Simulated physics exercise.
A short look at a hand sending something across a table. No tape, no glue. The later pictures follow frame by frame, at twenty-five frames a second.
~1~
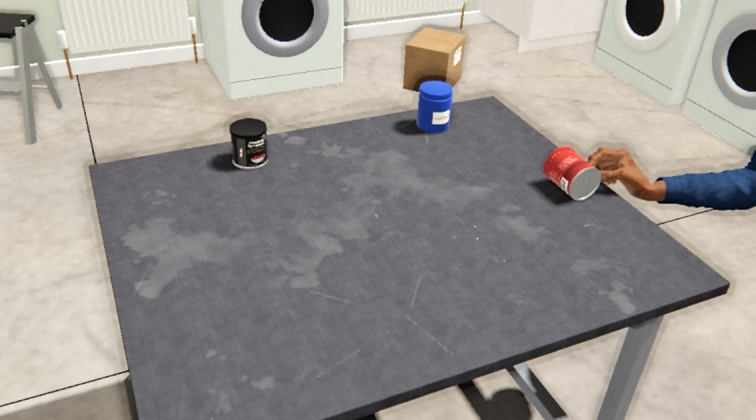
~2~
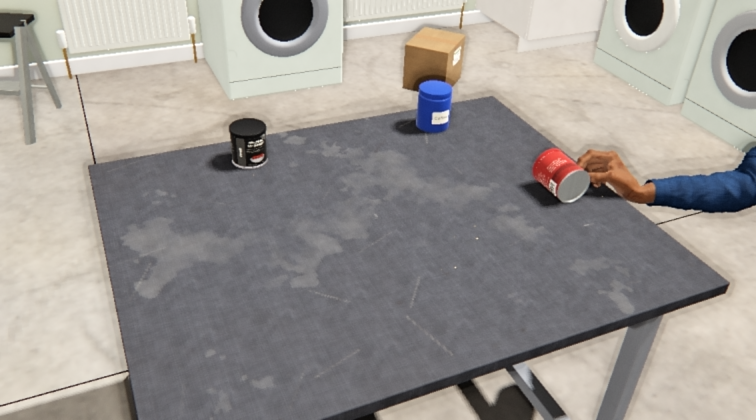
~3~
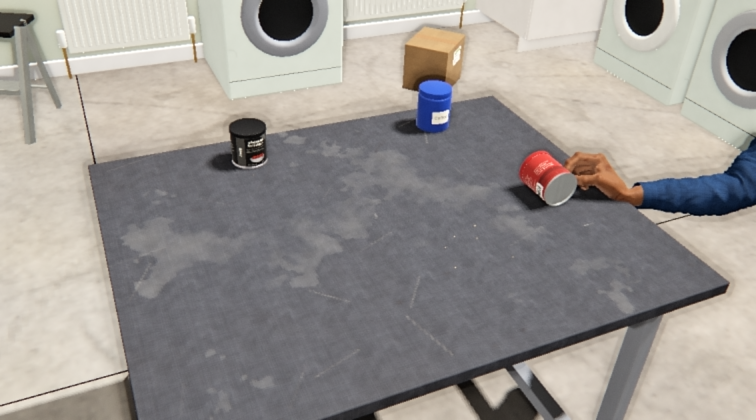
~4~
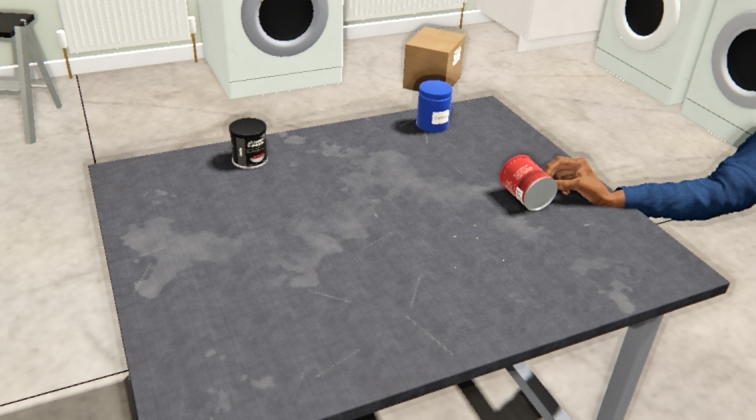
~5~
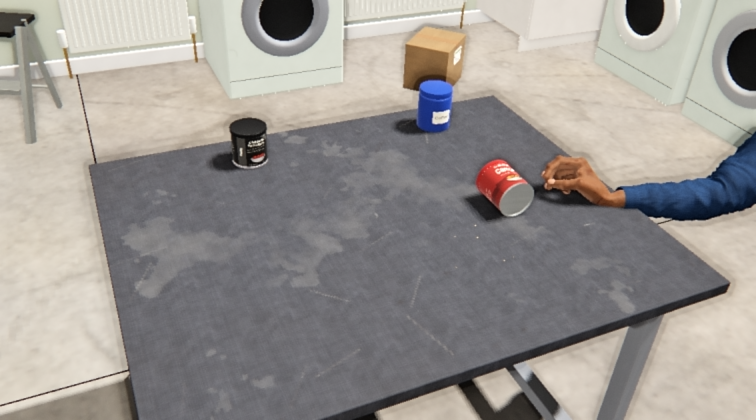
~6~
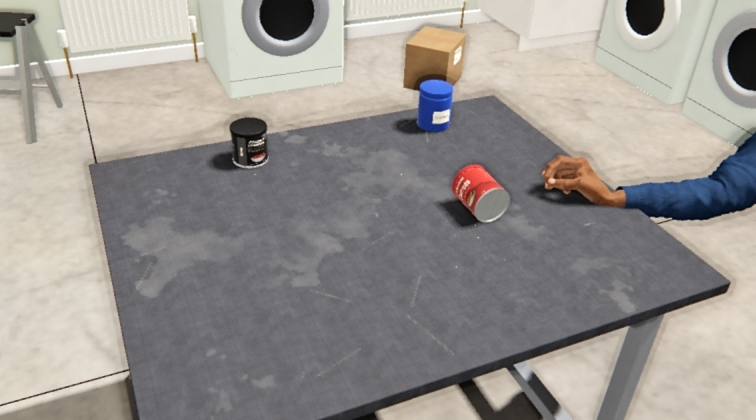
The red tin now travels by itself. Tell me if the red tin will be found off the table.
The red tin drops to the floor.
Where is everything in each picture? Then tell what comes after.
The first frame shows under the hand; red tin (572, 174).
The second frame shows under the hand; red tin (561, 176).
The third frame shows under the hand; red tin (548, 179).
The fourth frame shows red tin (528, 183).
The fifth frame shows red tin (505, 188) moved about its own width.
The sixth frame shows red tin (481, 194) moved about its own width.
Then, 0.20 s later than the last frame, red tin moved well along near (349, 224).
Then, 0.50 s later than the last frame, red tin moved well along near (121, 276).
Then, 0.70 s later than the last frame, red tin now off the table.
Then, 1.00 s later than the last frame, things are still on the move.
When it is over, off the table, red tin.
